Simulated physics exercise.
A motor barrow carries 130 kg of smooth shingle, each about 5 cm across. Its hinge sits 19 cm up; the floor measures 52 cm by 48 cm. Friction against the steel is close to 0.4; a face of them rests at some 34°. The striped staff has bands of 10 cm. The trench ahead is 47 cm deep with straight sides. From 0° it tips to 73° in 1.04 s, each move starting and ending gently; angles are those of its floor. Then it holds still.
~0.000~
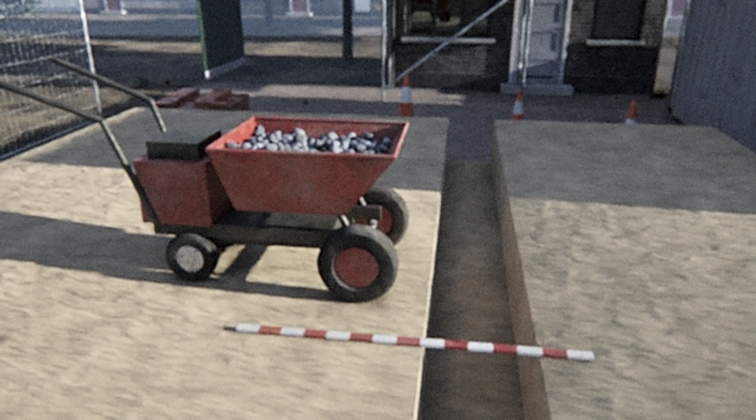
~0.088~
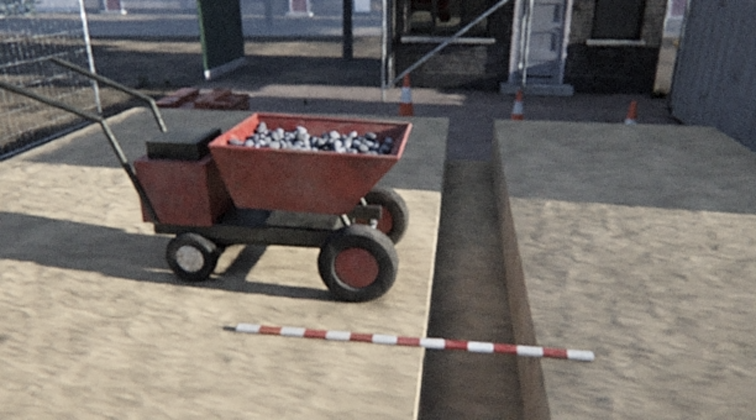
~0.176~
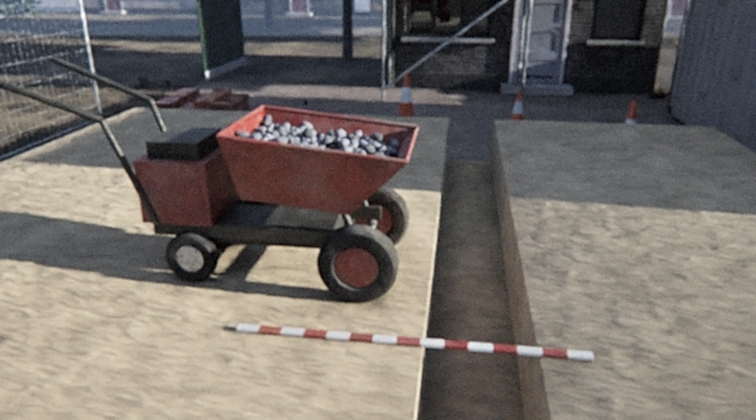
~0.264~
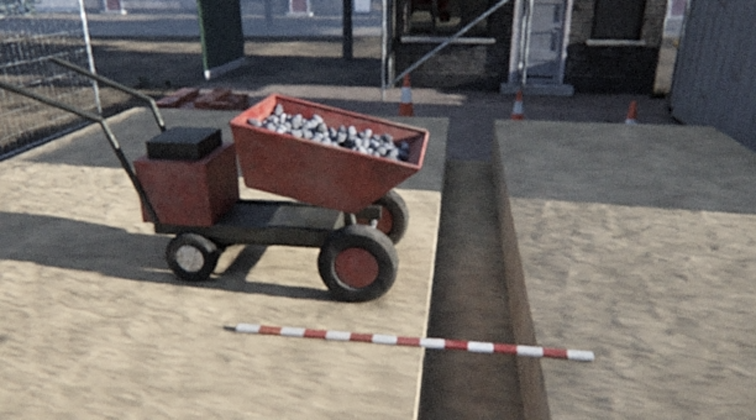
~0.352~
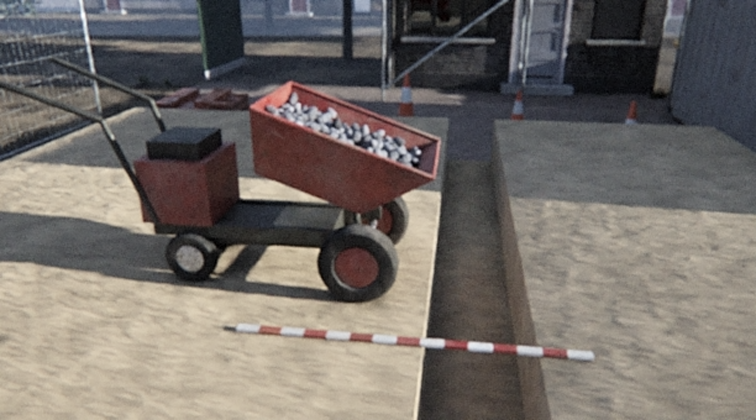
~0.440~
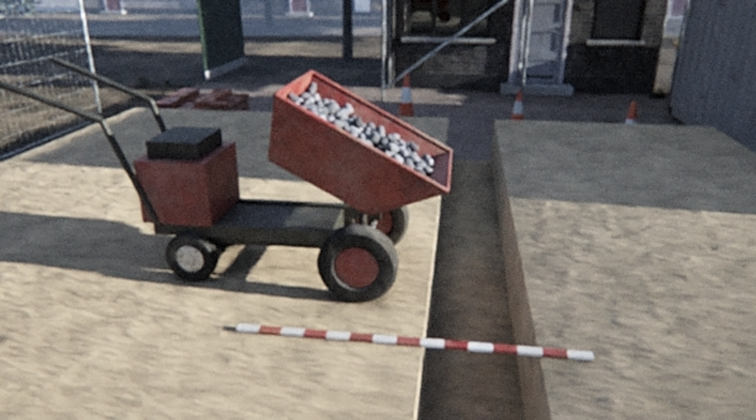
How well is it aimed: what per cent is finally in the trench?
Close to 60 in a hundred.
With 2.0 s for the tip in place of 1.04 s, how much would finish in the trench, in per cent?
In that case some 75 per cent.
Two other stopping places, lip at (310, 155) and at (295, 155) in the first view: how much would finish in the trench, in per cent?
Near 95 per cent from the first place, 85 from the second.
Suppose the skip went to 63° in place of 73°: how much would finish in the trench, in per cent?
It would be near 65 per cent.
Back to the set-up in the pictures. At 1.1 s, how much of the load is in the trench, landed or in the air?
About 30 per cent by then.
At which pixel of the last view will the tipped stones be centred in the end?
Their middle is at about (508, 344).
After 0.8 s the floor is at 62°; 100 % in the skip; the foremost stones are at (484, 230).
After 1.1 s the floor is at 73°; 53 % in the skip, 29 % in the trench, 18 % past the trench; the foremost stones are at (587, 290).
After 1.5 s the floor is at 73°; 13 % in the skip, 47 % in the trench, 39 % past the trench; the foremost stones are at (722, 301).
After 3.4 s the floor is at 73°; 0 % in the skip, 60 % in the trench, 40 % past the trench; the foremost stones are past the picture's edge.
